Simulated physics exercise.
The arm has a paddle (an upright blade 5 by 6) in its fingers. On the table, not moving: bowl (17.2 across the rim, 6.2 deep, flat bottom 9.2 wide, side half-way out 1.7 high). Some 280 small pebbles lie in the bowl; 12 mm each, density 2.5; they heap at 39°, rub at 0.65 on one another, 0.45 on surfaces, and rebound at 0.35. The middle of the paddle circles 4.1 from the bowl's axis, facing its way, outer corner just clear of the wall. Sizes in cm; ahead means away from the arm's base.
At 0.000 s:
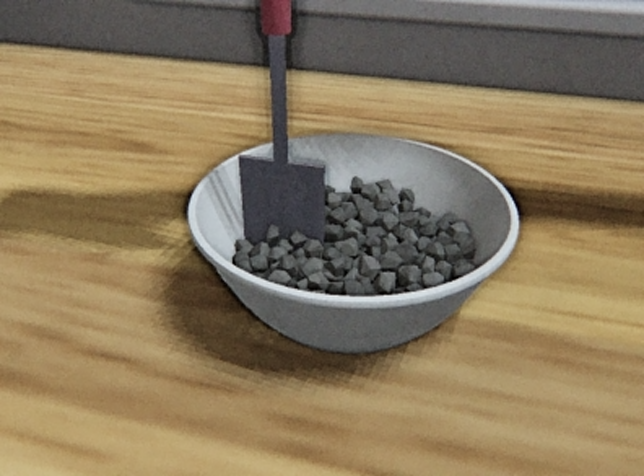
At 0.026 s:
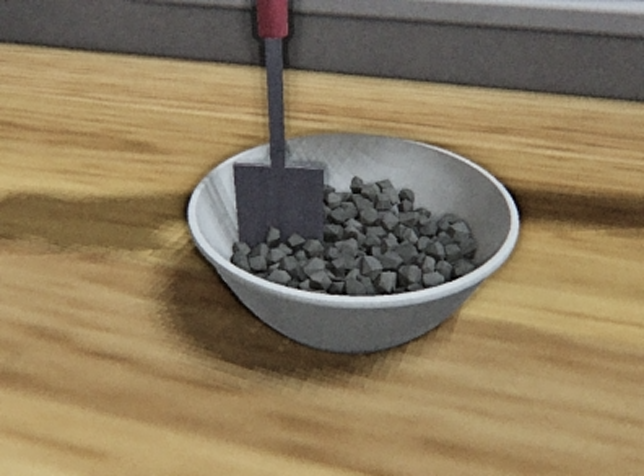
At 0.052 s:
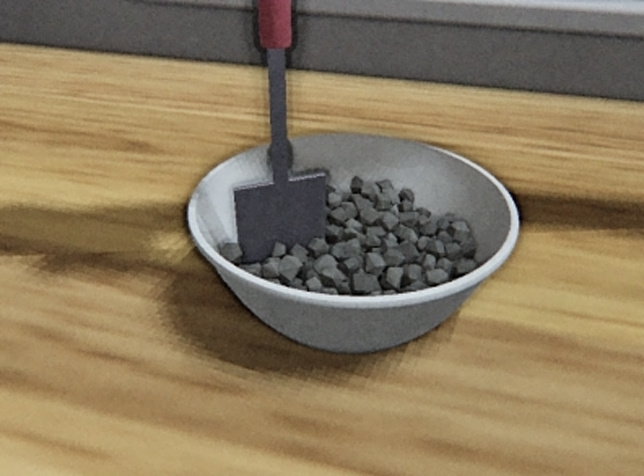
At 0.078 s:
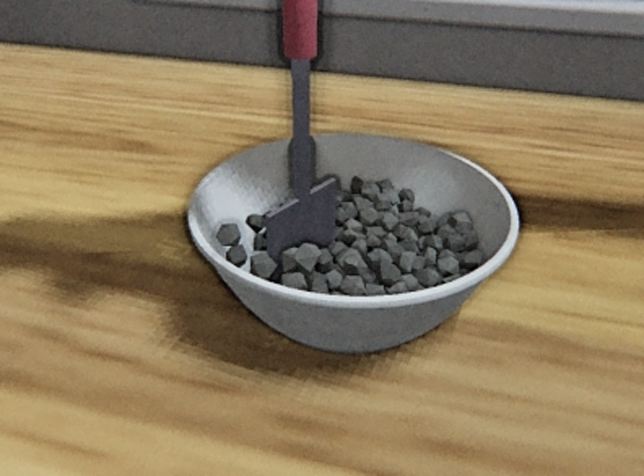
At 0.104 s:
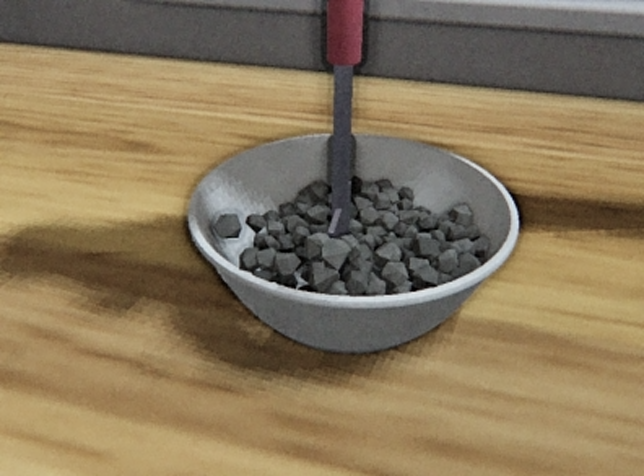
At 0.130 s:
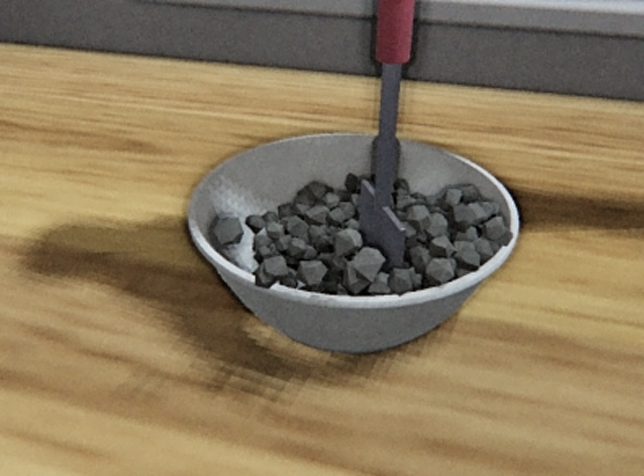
We see a flat dark paddle with a red handle standing in a pale bowl of grey pebbles on a wooden table; it dips, turns edge-on and sweeps right through the pebbles, pushing and spreading them while the bowl stays still.
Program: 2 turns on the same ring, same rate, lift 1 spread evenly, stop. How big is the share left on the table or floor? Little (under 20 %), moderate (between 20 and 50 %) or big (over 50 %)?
A big share, over 50 %, ends on the table or floor.
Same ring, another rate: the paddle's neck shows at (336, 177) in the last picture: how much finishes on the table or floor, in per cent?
About 45 per cent.
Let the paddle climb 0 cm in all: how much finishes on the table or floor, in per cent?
About 65 per cent.
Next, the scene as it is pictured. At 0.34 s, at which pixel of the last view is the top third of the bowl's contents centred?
Around (242, 206).
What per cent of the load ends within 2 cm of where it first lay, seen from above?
Roughly 5 per cent.
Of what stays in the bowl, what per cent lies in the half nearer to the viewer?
Roughly 60 per cent.
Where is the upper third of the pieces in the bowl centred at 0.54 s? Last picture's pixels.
Near (430, 209).
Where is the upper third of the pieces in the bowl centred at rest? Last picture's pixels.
Near (316, 282).
By 0.34 s, 353° round, highest piece 11 above the table; 177 in the bowl, 46 on the table or floor, 60 in flight or on the tool.
By 0.54 s, 223° round, highest piece 9 above the table; 135 on the table or floor, 132 in the bowl, 16 in flight or on the tool.
By 0.85 s, 0° round, highest piece 5 above the table; 162 on the table or floor, 121 in the bowl.
By 1.55 s, 0° round, highest piece 5 above the table; 162 on the table or floor, 121 in the bowl.
Final count, 162 on the table or floor, 121 in the bowl. That is 57 % on the table or floor.
